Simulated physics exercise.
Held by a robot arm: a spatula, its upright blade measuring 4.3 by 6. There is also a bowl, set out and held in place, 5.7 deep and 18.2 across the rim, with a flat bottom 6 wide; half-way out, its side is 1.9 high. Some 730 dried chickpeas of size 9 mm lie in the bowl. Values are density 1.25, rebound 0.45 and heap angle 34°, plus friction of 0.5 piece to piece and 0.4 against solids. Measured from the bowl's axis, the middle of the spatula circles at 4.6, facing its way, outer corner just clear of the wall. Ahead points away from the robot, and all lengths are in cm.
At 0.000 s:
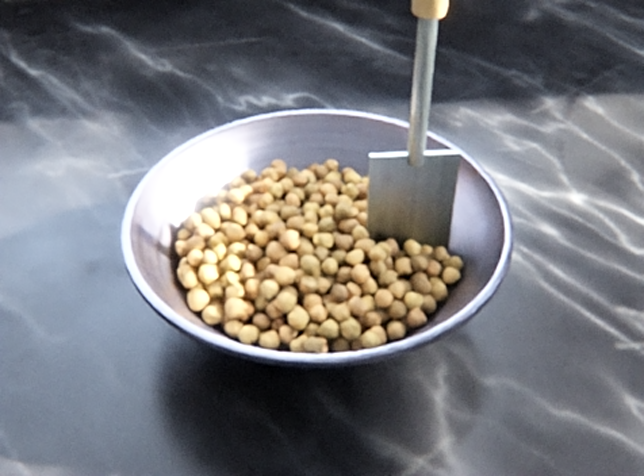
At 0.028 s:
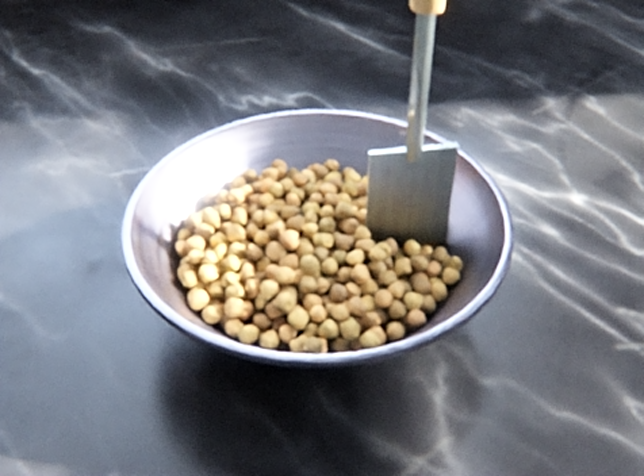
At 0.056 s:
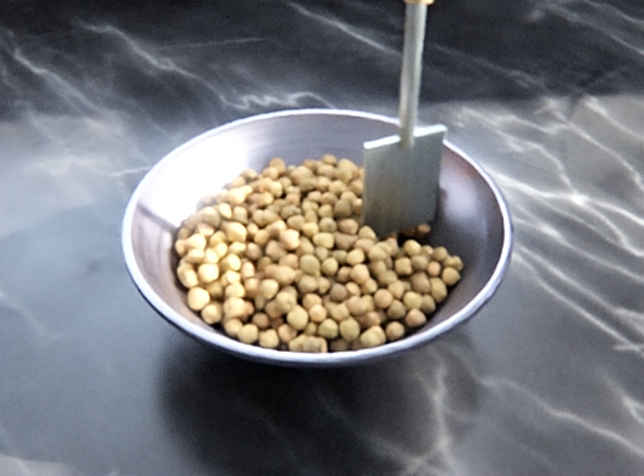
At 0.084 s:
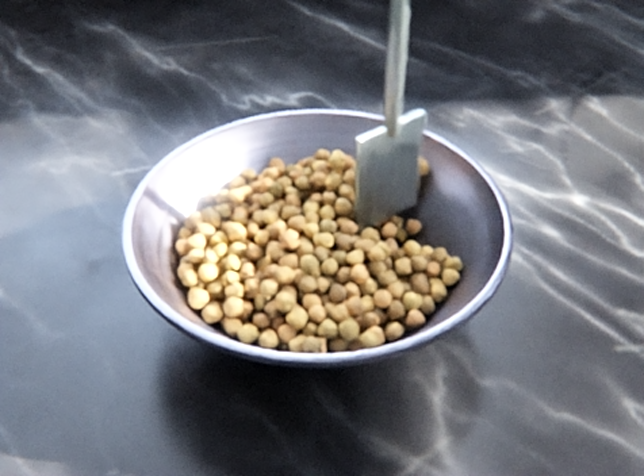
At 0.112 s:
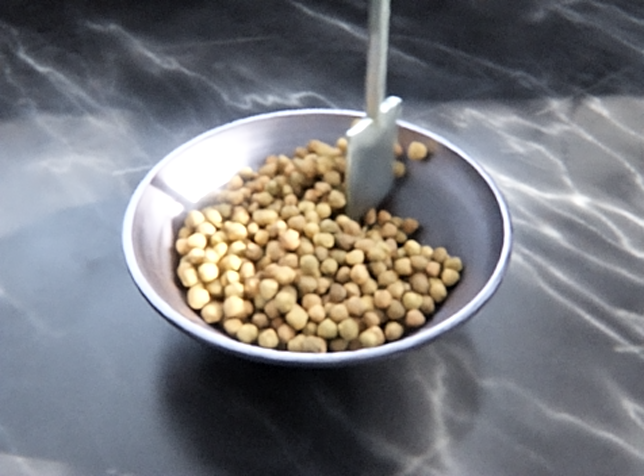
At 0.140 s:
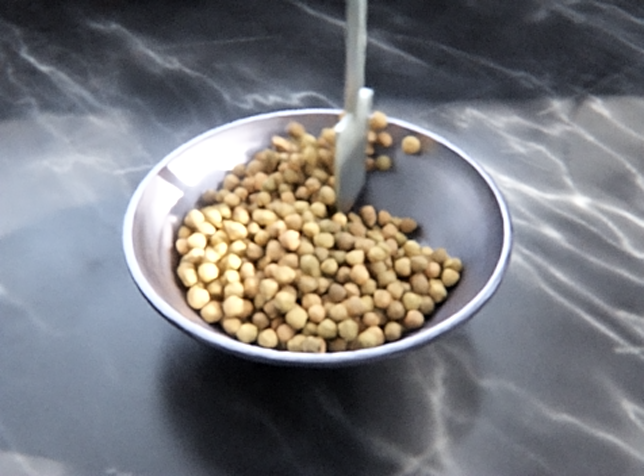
In the video, an upright metal spatula stands in a bowl of dried chickpeas on a dark marbled surface, then sweeps from the right side toward the back, turning edge-on, pushing chickpeas along and leaving bare bowl behind it.
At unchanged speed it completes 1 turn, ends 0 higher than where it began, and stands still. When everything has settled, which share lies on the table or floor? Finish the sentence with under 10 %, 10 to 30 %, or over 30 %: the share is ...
The share is 10 to 30 %.
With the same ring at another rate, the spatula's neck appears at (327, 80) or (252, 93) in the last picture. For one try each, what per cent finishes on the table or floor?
Around 25 and 40 per cent respectively.
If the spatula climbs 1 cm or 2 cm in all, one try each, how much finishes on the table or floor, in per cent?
About 15 per cent on the first try and 10 per cent on the second.
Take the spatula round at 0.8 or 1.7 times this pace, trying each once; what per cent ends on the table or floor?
I'd expect about 15 per cent, then about 35 per cent.
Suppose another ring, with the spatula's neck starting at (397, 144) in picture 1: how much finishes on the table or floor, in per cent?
Table or floor share: Near 15 %.
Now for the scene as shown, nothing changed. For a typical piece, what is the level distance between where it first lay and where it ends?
My guess is close to 5 centimetres.
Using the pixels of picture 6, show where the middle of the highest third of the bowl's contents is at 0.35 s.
Near (227, 256).
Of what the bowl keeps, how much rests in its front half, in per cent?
It comes to near 40 percent.
After 0.35 s, 179° round, highest piece 8 above the table; 704 in the bowl, 10 on the table or floor, 17 in flight or on the tool.
After 0.56 s, 292° round, highest piece 9 above the table; 634 in the bowl, 78 on the table or floor, 19 in flight or on the tool.
After 0.87 s, 0° round, highest piece 6 above the table; 576 in the bowl, 155 on the table or floor.
After 1.57 s, 0° round, highest piece 6 above the table; 576 in the bowl, 155 on the table or floor.
In the end, 576 in the bowl, 155 on the table or floor. That is 21 % on the table or floor.
